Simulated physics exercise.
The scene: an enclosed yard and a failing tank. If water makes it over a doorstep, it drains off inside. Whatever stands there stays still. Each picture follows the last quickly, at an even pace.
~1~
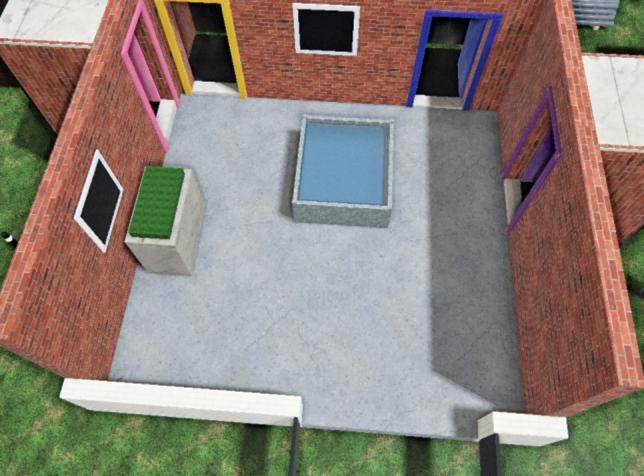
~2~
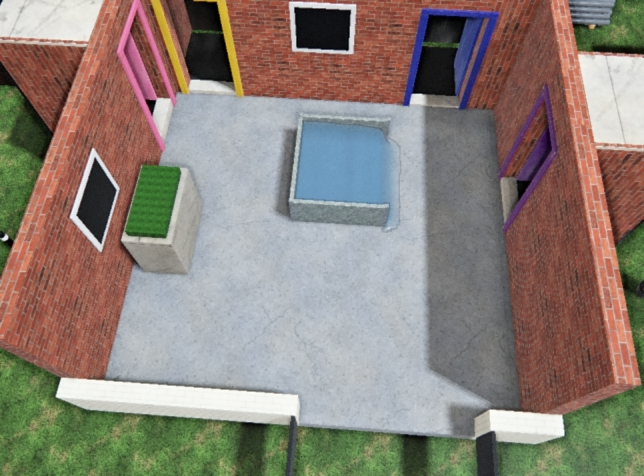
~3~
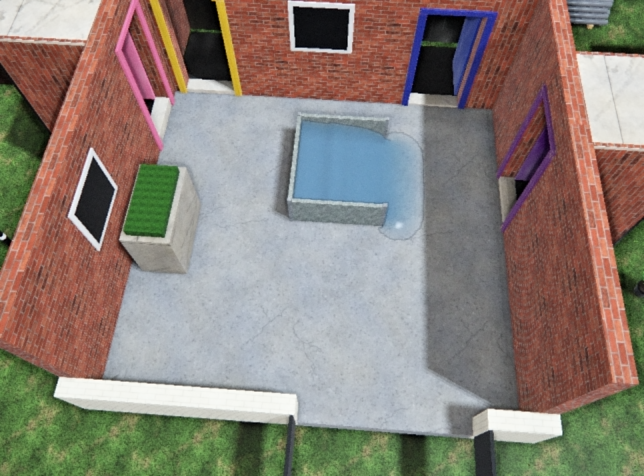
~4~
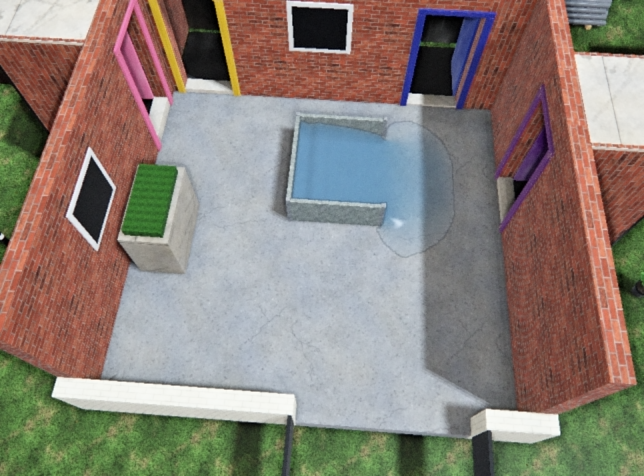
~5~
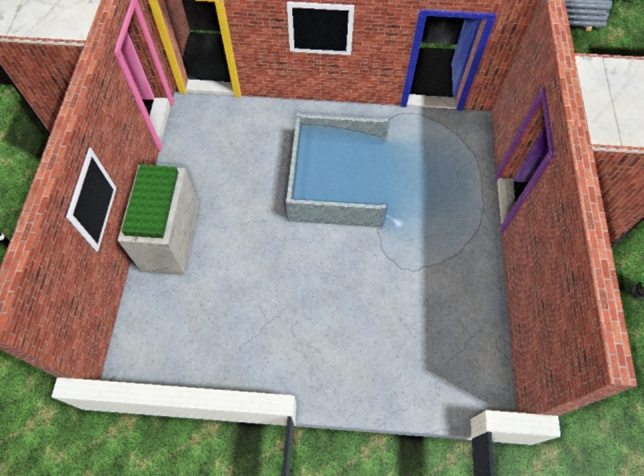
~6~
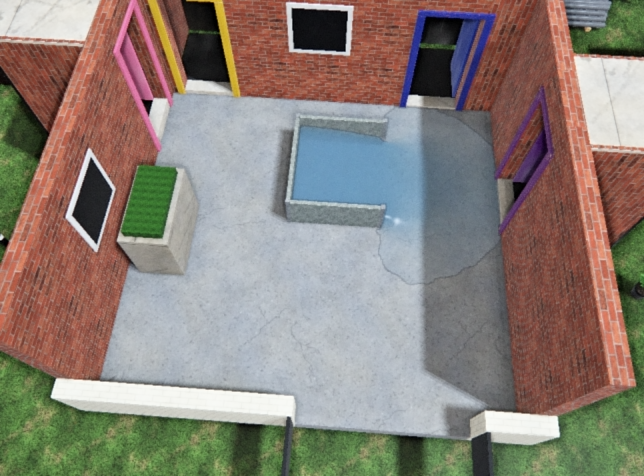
Water sits still in a raised stone tank inside a brick-walled yard, then pours out through its open right side. It spreads across the grey paving in a widening rounded sheet, crossing the shadowed strip and reaching close to the right wall with the purple-framed opening.
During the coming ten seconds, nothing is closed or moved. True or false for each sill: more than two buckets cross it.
Pink door - false; yellow door - false; purple door - true; blue door - true.
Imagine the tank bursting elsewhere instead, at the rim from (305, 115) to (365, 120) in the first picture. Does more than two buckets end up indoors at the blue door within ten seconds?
Blue door holds.
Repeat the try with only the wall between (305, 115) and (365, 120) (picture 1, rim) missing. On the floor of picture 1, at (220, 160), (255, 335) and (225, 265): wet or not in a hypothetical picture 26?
Point by point: Swamped, untouched and untouched.
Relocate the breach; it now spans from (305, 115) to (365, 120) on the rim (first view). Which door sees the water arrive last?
The door marked purple.
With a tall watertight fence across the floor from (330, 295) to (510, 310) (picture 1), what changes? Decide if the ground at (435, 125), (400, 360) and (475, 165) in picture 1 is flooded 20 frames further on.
Log, spots one to three: Swamped; spared; swamped.
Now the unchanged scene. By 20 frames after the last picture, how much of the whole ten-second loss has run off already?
Near 50 in a hundred.
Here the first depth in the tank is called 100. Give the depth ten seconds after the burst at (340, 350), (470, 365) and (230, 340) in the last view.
4, 6 and 2 in a hundred, in turn.
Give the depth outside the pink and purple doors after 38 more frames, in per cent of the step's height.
30 and 50 %, in that order.
A moment on, water covers 20 % of the floor; the pink door not reached, the yellow door not reached, the purple door over two buckets in, the blue door wet at the sill, nothing in.
Next, water covers 25 % of the floor; the pink door not reached, the yellow door not reached, the purple door far over two buckets in, the blue door under two buckets in.
Then, water covers 40 % of the floor; the pink door not reached, the yellow door not reached, the purple door far over two buckets in, the blue door over two buckets in.
Later, water covers 60 % of the floor; the pink door wet at the sill, nothing in, the yellow door wet at the sill, nothing in, the purple door far over two buckets in, the blue door over two buckets in.
In the end, water covers 75 % of the floor; the pink door wet at the sill, nothing in, the yellow door wet at the sill, nothing in, the purple door far over two buckets in, the blue door over two buckets in.
